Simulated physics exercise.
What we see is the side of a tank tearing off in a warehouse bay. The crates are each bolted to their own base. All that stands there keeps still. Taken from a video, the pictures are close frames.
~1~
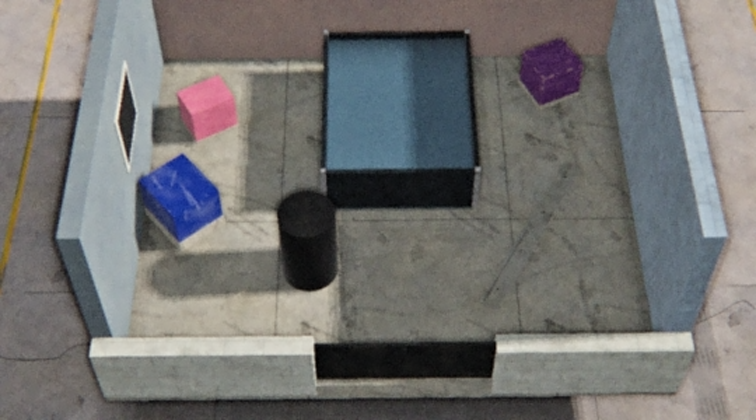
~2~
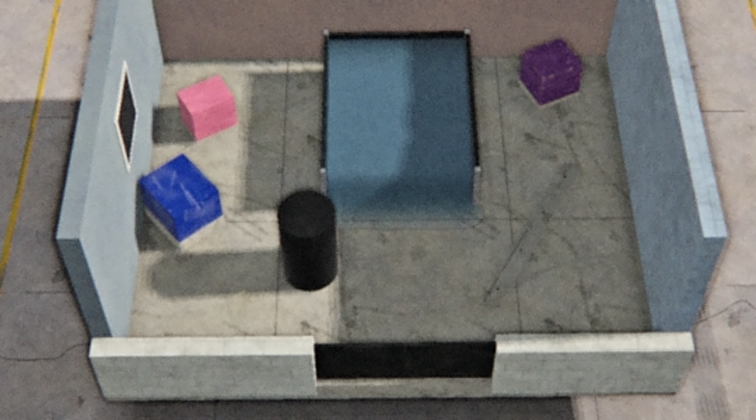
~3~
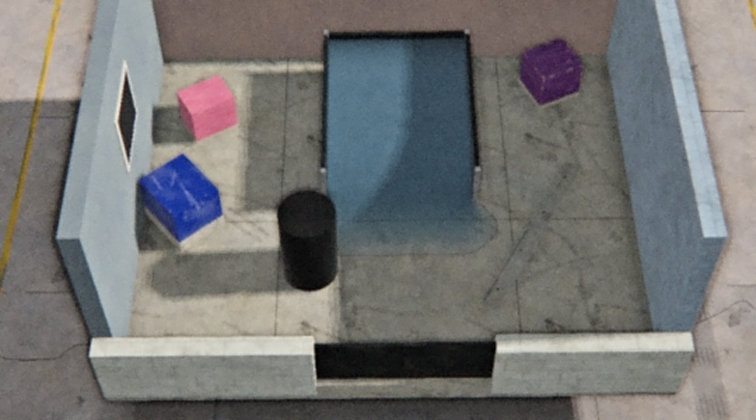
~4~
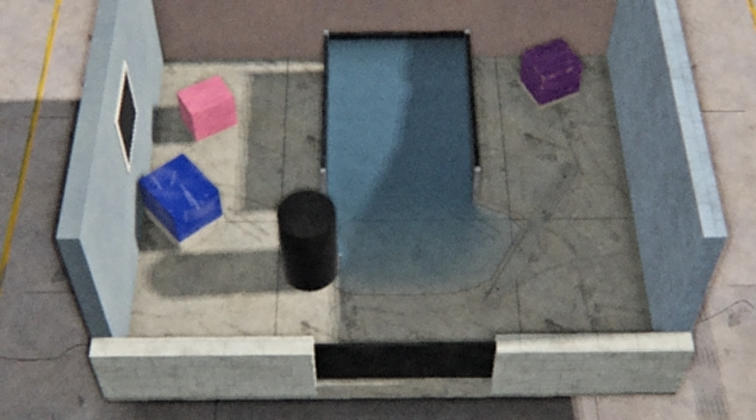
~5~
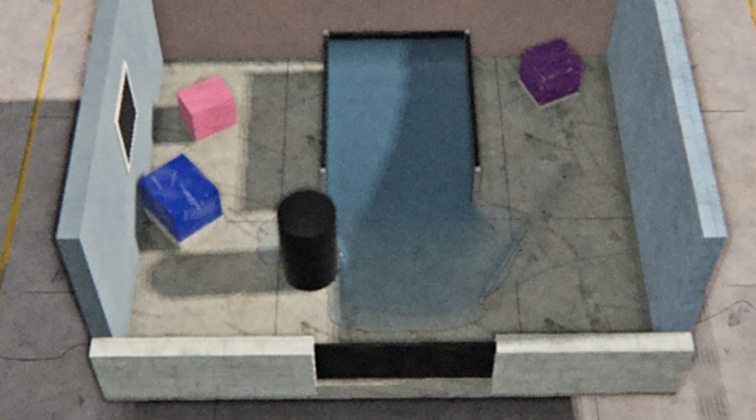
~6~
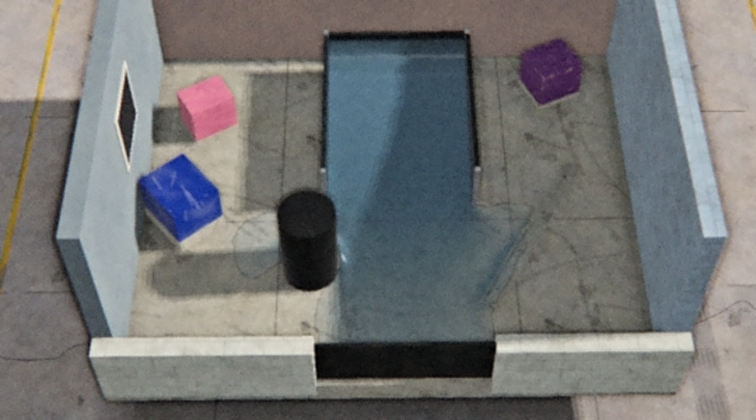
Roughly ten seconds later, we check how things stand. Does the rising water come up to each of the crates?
The pink crate is reached by the water. The purple crate is reached by the water. The blue crate is reached by the water.
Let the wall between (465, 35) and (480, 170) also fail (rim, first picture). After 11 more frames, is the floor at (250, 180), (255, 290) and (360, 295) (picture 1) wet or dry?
One after the other: Dry, not flooded, dry.
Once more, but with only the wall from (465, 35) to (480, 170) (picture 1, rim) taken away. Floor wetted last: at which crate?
Last comes the blue crate.
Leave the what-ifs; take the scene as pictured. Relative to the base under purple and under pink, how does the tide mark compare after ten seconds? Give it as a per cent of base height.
Taking them in the order asked, 290 percent and 510 percent.
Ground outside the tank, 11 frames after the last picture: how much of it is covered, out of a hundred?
Estimate: Near 55 %.
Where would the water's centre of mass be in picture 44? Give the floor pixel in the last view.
The spot I would choose is (397, 223).
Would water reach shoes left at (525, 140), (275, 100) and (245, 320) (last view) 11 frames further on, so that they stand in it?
Status by point, in sequence: Unwetted; unwetted; waterlogged.
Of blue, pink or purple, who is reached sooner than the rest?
First to get wet: The blue one.
A moment on, water covers 35 % of the floor; the pink crate not reached, the purple crate not reached, the blue crate water round its plinth.
Next, water covers 55 % of the floor; the pink crate water round its plinth, the purple crate not reached, the blue crate water round its plinth.
Then, water covers 75 % of the floor; the pink crate water round its plinth, the purple crate water round its plinth, the blue crate water round its plinth.
Later, water covers 100 % of the floor; the pink crate water round its plinth, the purple crate water round its plinth, the blue crate water round its plinth.
In the end, water covers 100 % of the floor; the pink crate was topped, the purple crate was topped, the blue crate was topped.
